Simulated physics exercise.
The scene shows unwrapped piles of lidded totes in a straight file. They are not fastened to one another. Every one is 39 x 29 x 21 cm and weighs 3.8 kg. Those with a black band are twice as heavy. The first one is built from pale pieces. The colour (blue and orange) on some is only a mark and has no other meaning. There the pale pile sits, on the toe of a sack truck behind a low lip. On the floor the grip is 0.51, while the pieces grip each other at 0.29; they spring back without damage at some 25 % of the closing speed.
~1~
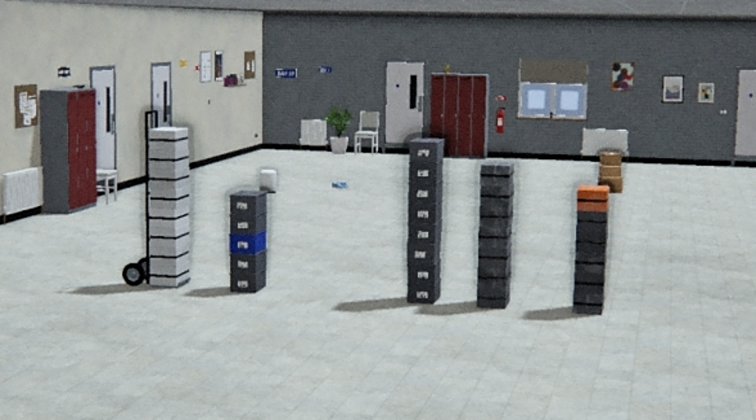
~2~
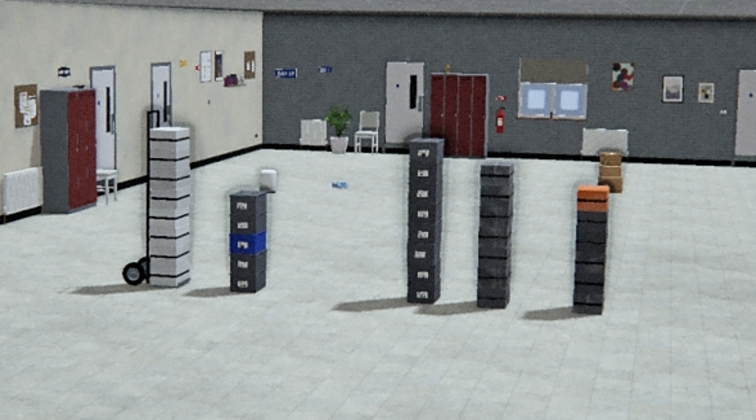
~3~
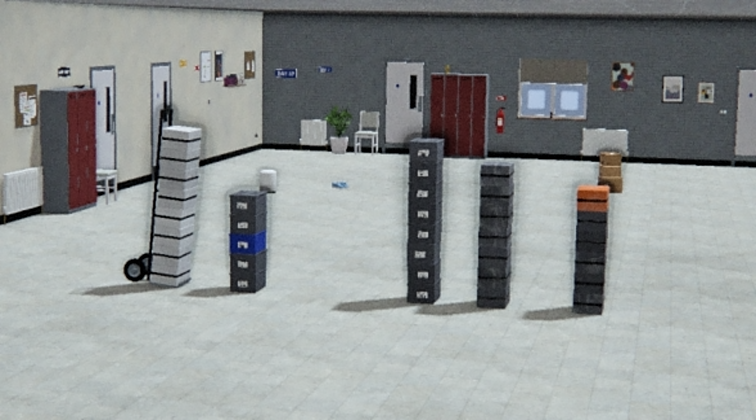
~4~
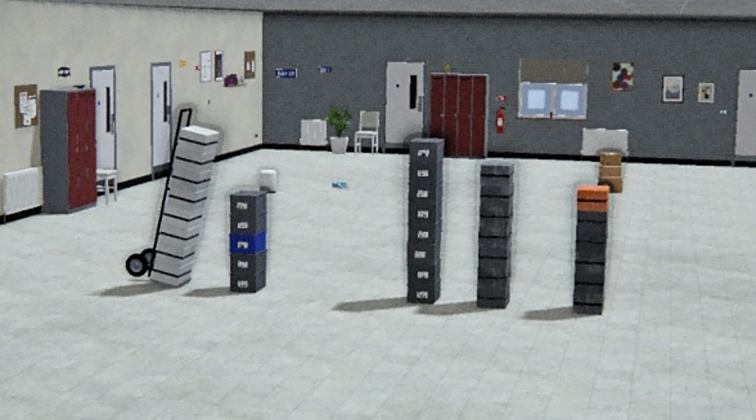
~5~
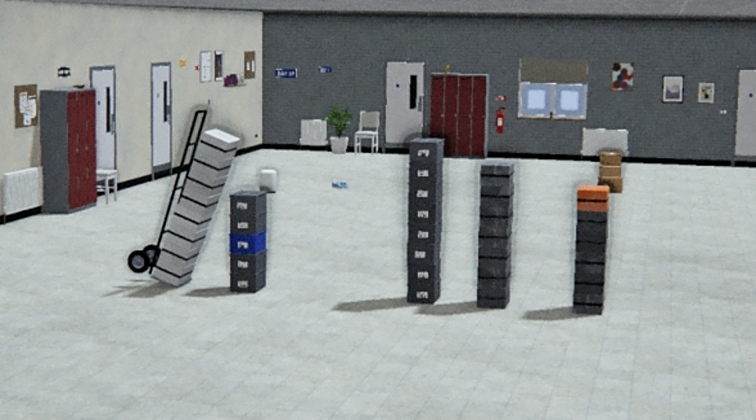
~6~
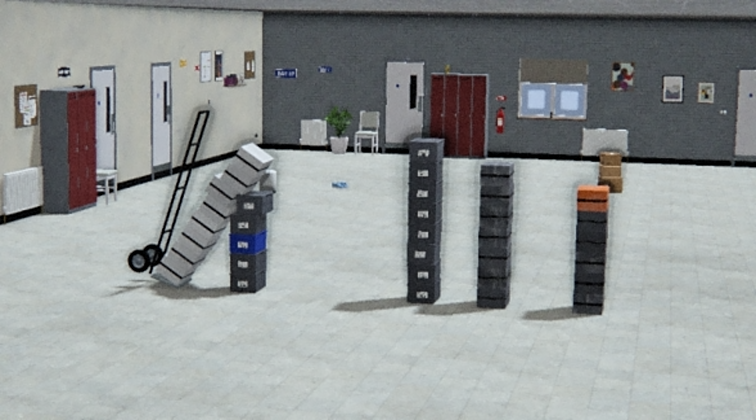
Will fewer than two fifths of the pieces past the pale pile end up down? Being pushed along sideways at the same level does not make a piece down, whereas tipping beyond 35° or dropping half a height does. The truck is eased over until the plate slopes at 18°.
Yes.
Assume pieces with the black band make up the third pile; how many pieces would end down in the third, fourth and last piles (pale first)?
Down at the end: Third pile 0, fourth pile 0, last pile 0.
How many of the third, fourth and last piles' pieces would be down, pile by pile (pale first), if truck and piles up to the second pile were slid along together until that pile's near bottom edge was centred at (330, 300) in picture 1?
Third 7, fourth 7, last 6.
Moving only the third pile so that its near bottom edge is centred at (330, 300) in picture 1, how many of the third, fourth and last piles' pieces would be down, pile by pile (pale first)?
Then, pile by pile: Third 7, fourth 0, last 0.
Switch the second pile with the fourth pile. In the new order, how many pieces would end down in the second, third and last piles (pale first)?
Down per pile: Second 6, third 5, last 0.
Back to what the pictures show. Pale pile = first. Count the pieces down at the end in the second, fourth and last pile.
For the second pile 4, for the fourth pile 0, for the last pile 0.
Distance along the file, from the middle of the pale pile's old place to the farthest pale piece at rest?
About 250 cm along the file.
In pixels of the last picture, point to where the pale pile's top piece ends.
The top piece finishes near (400, 288).
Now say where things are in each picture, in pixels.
In the first picture (places mark the middle of the side facing us), truck frame (147, 147) 0° forward; orange tote (592, 201); blue tote (242, 244); the rest undisturbed.
Truck frame (148, 147) 1° forward; orange tote (592, 201), in the second picture.
Truck frame (159, 145) 5° forward, top of the pale pile leaning 5°; orange tote (592, 201); the rest undisturbed, in the third picture.
Truck frame (175, 144) 12° forward, top of the pale pile leaning 12°; blue tote (242, 244); the rest undisturbed, in the fourth picture.
Truck frame (187, 145) 17° forward, top of the pale pile leaning 21°; blue tote (242, 244); the rest undisturbed, in the fifth picture.
Truck frame (190, 145) 18° forward, top of the pale pile leaning 33°; blue tote (242, 244); orange tote (592, 201); one has shifted, in the sixth picture.
Then, 0.12 s after the last picture, 5 of the pale pile down; none of the 26 other totes down, 4 disturbed; blue tote shifted 30 mm.
Then, 0.34 s after the last picture, 8 of the pale pile down; none of the 26 other totes down, 5 disturbed; blue tote leaning 11°.
Then, 0.58 s after the last picture, 8 of the pale pile down; 4 of the 26 other totes down; blue tote leaning 45°, 18 cm lower.
Then, 0.94 s after the last picture, 7 of the pale pile down; 4 of the 26 other totes down; blue tote on its side.
At rest, 7 of the pale pile down; 4 of the 26 other totes down; blue tote on its side; orange tote unmoved. That is 15 per cent. As the last picture would show them, middles, blue tote near (341, 282), orange tote near (593, 198).
